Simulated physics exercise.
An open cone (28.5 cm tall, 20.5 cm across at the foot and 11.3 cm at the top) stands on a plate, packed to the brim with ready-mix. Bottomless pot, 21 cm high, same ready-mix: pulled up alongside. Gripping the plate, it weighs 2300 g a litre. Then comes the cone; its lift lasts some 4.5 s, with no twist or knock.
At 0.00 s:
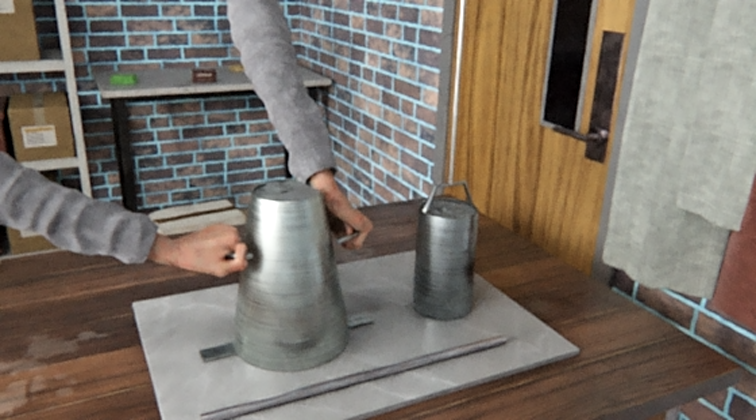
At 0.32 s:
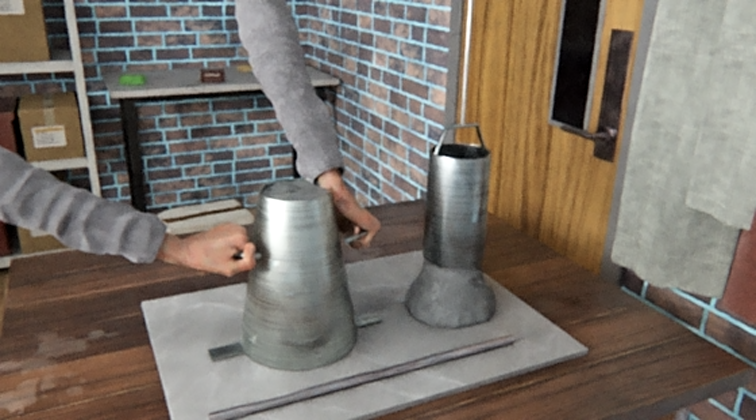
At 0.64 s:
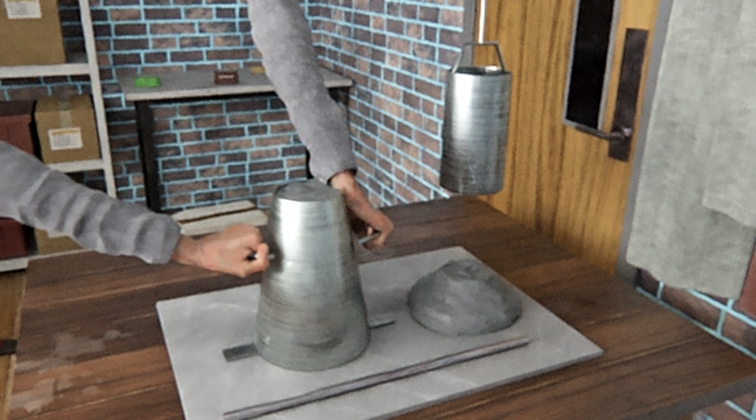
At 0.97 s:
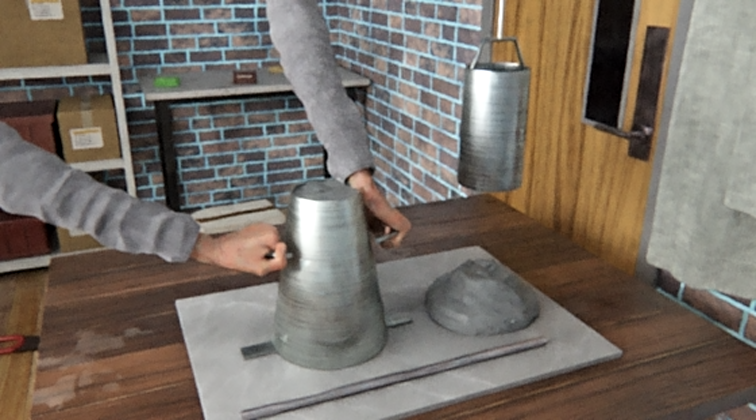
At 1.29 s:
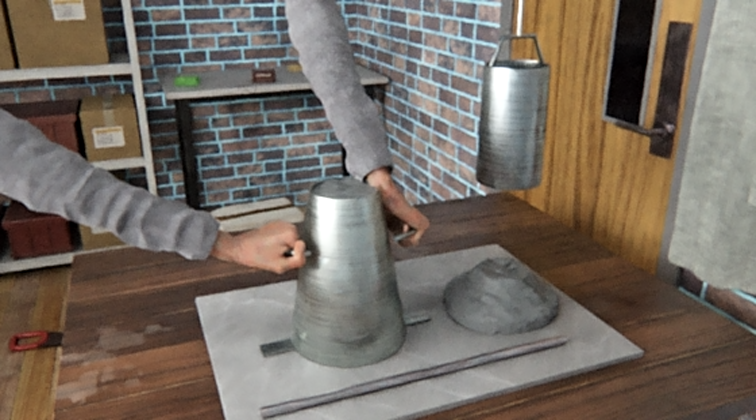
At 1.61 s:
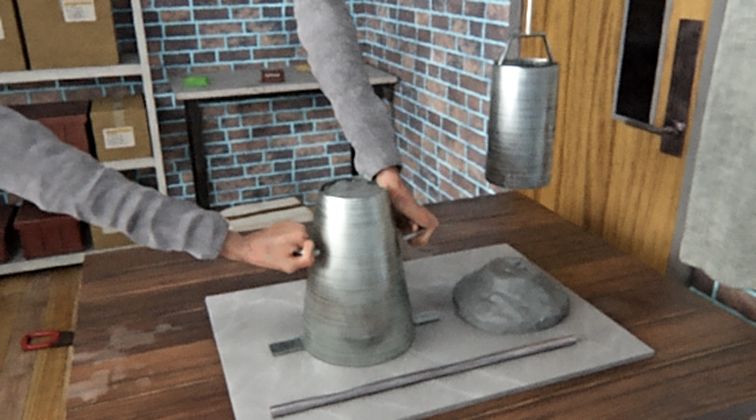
In a workshop with blue-mortared brick walls, shelves of boxes and a wooden door, a brown table is seen from slightly above. On a pale plate, two grey-sleeved arms reach to a silvery cone at left, beside a thin rod and a handled metal pot at right. The pot rises, leaving a grey mound, then hangs while the cone stays put and the view drifts left.
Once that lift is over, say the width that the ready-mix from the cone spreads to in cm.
Close to 37 centimetres.
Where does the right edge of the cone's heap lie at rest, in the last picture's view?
I'd point to somewhere near (457, 342).
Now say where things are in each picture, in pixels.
The first frame shows middle of the pot's mouth at (448, 209), still down; middle of the cone's top at (287, 191), not yet moved.
The second frame shows middle of the pot's mouth at (460, 152), raised 11 cm; middle of the cone's top at (295, 191), not yet moved.
The third frame shows middle of the pot's mouth at (479, 73), raised 26 cm; the pot's heap 8.3 cm high and 23 cm wide, top at (465, 271); middle of the cone's top at (309, 192), not yet moved.
The fourth frame shows middle of the pot's mouth at (497, 69), raised 26 cm; the pot's heap 8.3 cm high and 23 cm wide, top at (483, 271); middle of the cone's top at (326, 191), not yet moved.
The fifth frame shows middle of the pot's mouth at (517, 66), raised 26 cm; the pot's heap 8.3 cm high and 23 cm wide, top at (502, 269); middle of the cone's top at (345, 189), not yet moved.
The sixth frame shows middle of the pot's mouth at (526, 65), raised 26 cm; the pot's heap 8.3 cm high and 23 cm wide, top at (512, 269); middle of the cone's top at (354, 189), not yet moved.
After 2.7 s, the cone is up 6.3 cm; the ready-mix has come down 13 cm to 15 cm and is 33 cm wide.
After 3.9 s, the cone is up 18 cm; the ready-mix has come down 18 cm to 11 cm and is 37 cm wide.
After 5.0 s, the cone is up 29 cm; the ready-mix has come down 18 cm to 11 cm and is 37 cm wide.
After 6.3 s, the cone is clear; the ready-mix has come down 18 cm to 11 cm and is 37 cm wide.
After 6.8 s, at rest, the cone is clear; the ready-mix has come down 18 cm to 11 cm and is 37 cm wide.
